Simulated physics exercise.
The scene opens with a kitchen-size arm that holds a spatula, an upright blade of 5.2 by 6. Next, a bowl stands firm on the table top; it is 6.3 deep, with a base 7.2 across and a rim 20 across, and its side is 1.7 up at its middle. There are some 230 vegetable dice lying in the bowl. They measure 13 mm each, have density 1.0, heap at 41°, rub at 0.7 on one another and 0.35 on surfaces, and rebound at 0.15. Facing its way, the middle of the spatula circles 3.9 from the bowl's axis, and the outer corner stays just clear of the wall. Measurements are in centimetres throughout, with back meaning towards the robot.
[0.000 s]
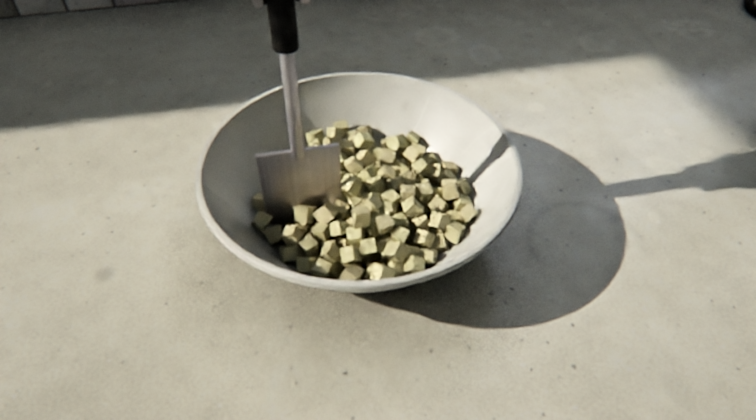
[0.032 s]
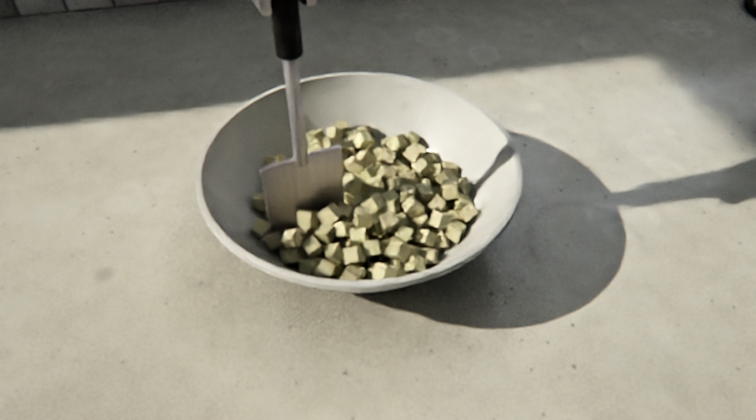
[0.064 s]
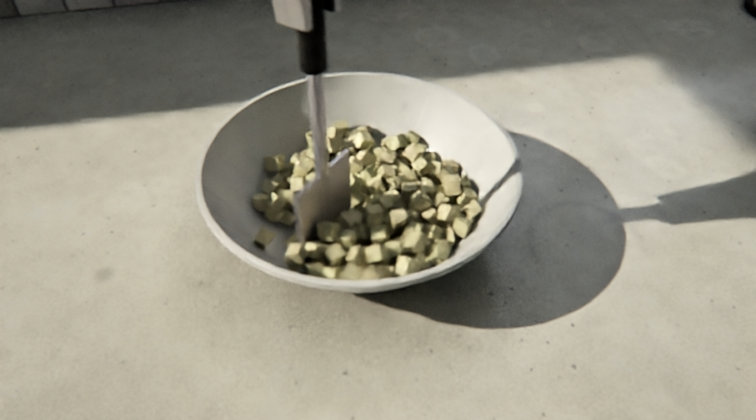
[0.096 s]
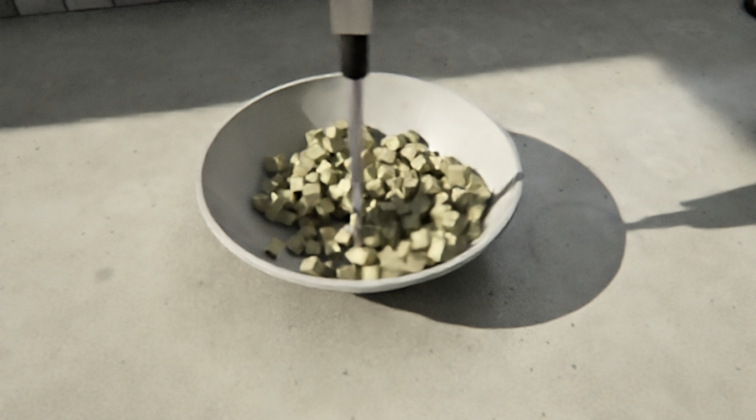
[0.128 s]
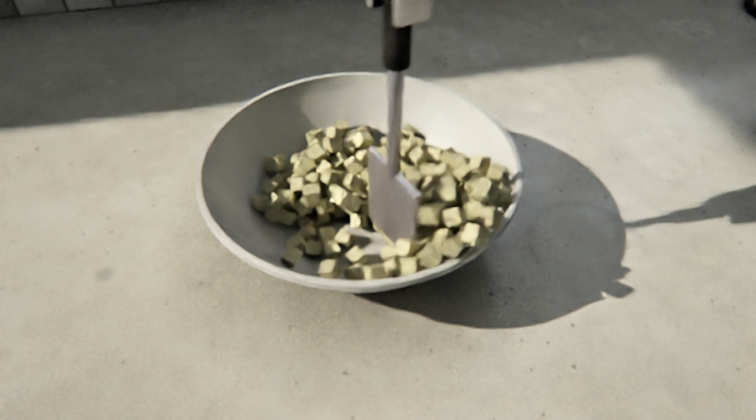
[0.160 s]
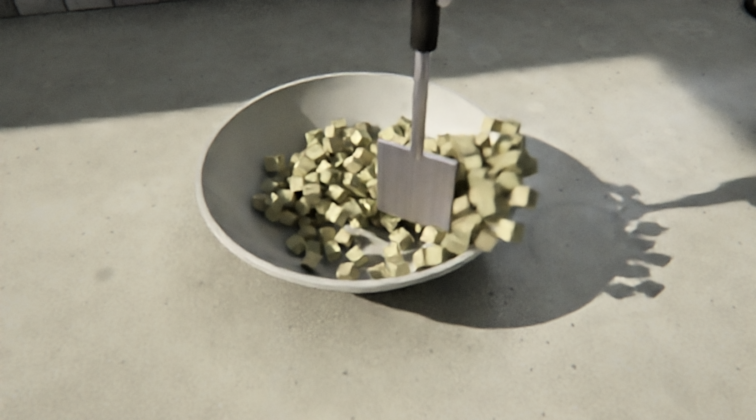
A metal spatula held by a robotic arm begins at the left side of a pale bowl of greenish vegetable cubes, its blade among them. It sweeps rightward through the pile, turning as it goes, then pushes a cluster of cubes up over the bowl's right side.
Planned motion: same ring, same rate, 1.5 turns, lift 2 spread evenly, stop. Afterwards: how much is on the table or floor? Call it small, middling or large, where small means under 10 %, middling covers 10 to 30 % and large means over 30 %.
I would call it large.
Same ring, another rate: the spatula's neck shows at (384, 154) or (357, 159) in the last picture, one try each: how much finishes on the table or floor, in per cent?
Near 30 in a hundred for the first and near 15 in a hundred for the second.
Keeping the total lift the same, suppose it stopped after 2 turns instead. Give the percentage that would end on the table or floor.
Estimate: Near 40 %.
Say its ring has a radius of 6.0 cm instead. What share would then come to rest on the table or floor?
In that case roughly 0 per cent.
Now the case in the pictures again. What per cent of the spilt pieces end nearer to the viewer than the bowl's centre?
50 %, approximately.
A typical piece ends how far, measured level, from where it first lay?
12 cm.
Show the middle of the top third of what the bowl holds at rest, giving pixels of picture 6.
Close to (394, 236).
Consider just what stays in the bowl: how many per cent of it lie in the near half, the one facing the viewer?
Some 60 per cent.
After 0.31 s, 293° round, highest piece 10 above the table; 174 in the bowl, 20 on the table or floor, 33 in flight or on the tool.
After 0.46 s, 84° round, highest piece 9 above the table; 138 in the bowl, 69 on the table or floor, 20 in flight or on the tool.
After 0.74 s, 180° round, highest piece 7 above the table; 128 in the bowl, 99 on the table or floor.
After 1.44 s, 180° round, highest piece 7 above the table; 128 in the bowl, 99 on the table or floor.
In the end, 128 in the bowl, 99 on the table or floor. That is 44 % on the table or floor.
